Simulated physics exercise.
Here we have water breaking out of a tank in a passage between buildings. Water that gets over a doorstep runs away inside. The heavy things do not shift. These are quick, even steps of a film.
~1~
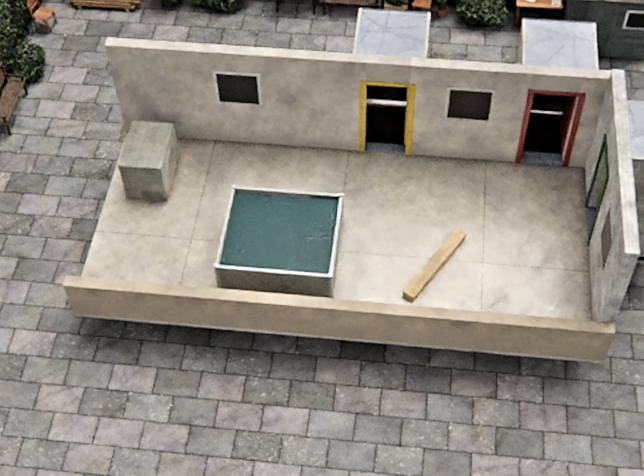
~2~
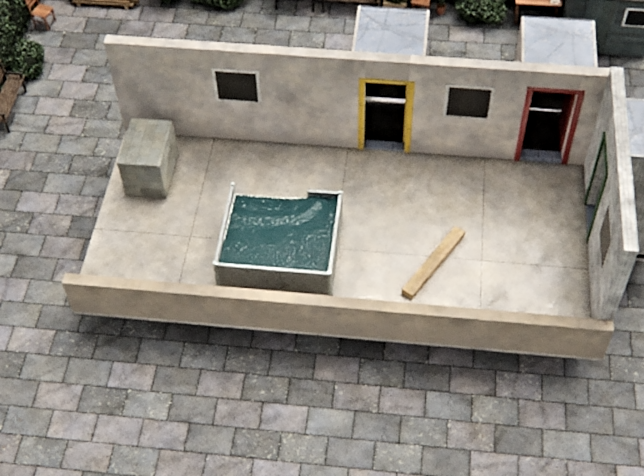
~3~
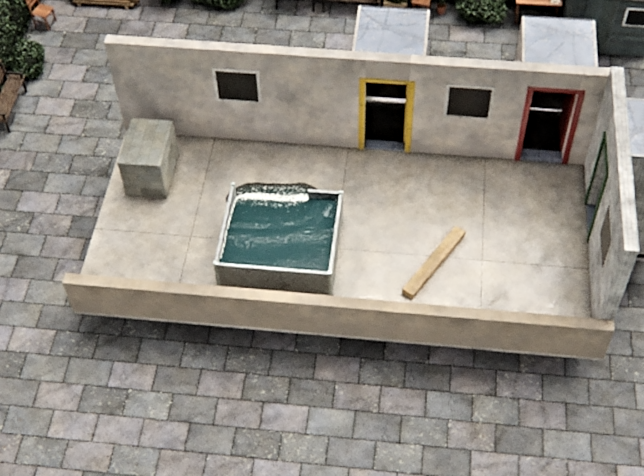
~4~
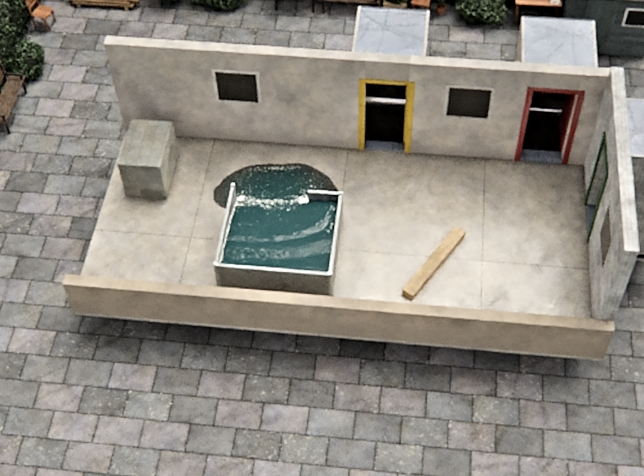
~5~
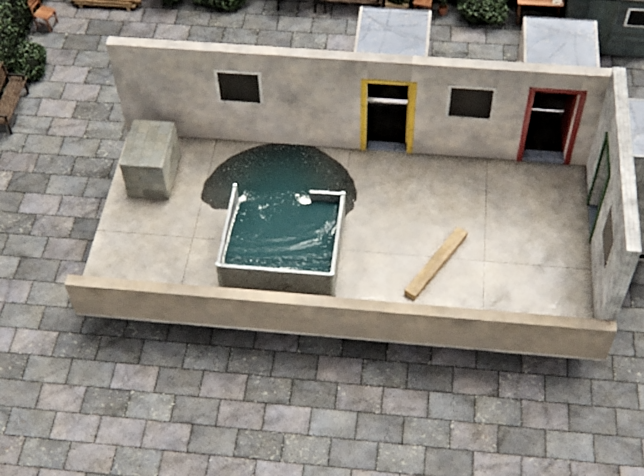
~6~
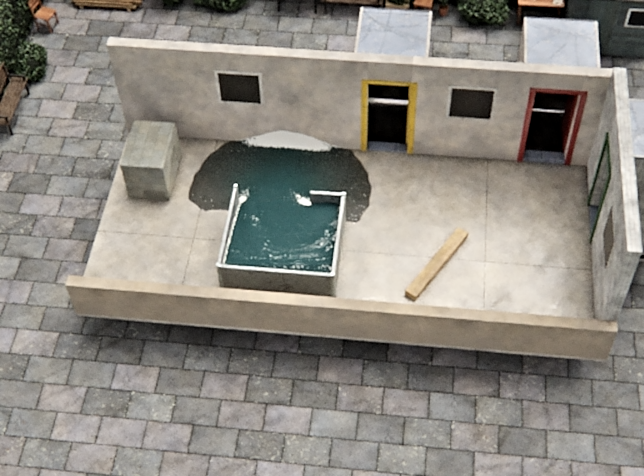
Water sloshing in a square open tank, then pouring through a gap in its far side and spreading across the pale floor.
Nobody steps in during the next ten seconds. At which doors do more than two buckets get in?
One by one: The red door holds within the limit; the green door floods; the yellow door floods.
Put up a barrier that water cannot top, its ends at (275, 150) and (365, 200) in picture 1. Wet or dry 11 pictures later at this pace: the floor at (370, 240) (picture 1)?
Verdict: Under water.
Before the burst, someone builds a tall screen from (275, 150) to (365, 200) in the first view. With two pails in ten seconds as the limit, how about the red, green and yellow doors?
In short: Red door takes less; green door holds; yellow door takes less.
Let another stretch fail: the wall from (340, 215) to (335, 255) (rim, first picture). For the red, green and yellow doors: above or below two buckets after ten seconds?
In short: The red door goes over; the green door passes that mark; the yellow door floods.
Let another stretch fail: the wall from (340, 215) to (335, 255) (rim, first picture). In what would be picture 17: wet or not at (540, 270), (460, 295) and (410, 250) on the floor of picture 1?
As listed: Wet, flooded, flooded.
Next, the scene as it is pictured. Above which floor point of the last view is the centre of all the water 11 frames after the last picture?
At about (281, 207).
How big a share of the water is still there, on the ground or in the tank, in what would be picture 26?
Some 86 per cent.
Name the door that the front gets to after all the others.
Last comes the green-painted one.
A moment on, water covers 20 % of the floor; the red door not reached, the green door not reached, the yellow door under two buckets in.
Next, water covers 25 % of the floor; the red door not reached, the green door not reached, the yellow door under two buckets in.
Then, water covers 60 % of the floor; the red door wet at the sill, nothing in, the green door wet at the sill, nothing in, the yellow door over two buckets in.
Later, water covers 80 % of the floor; the red door wet at the sill, nothing in, the green door far over two buckets in, the yellow door over two buckets in.
In the end, water covers 95 % of the floor; the red door wet at the sill, nothing in, the green door far over two buckets in, the yellow door over two buckets in.
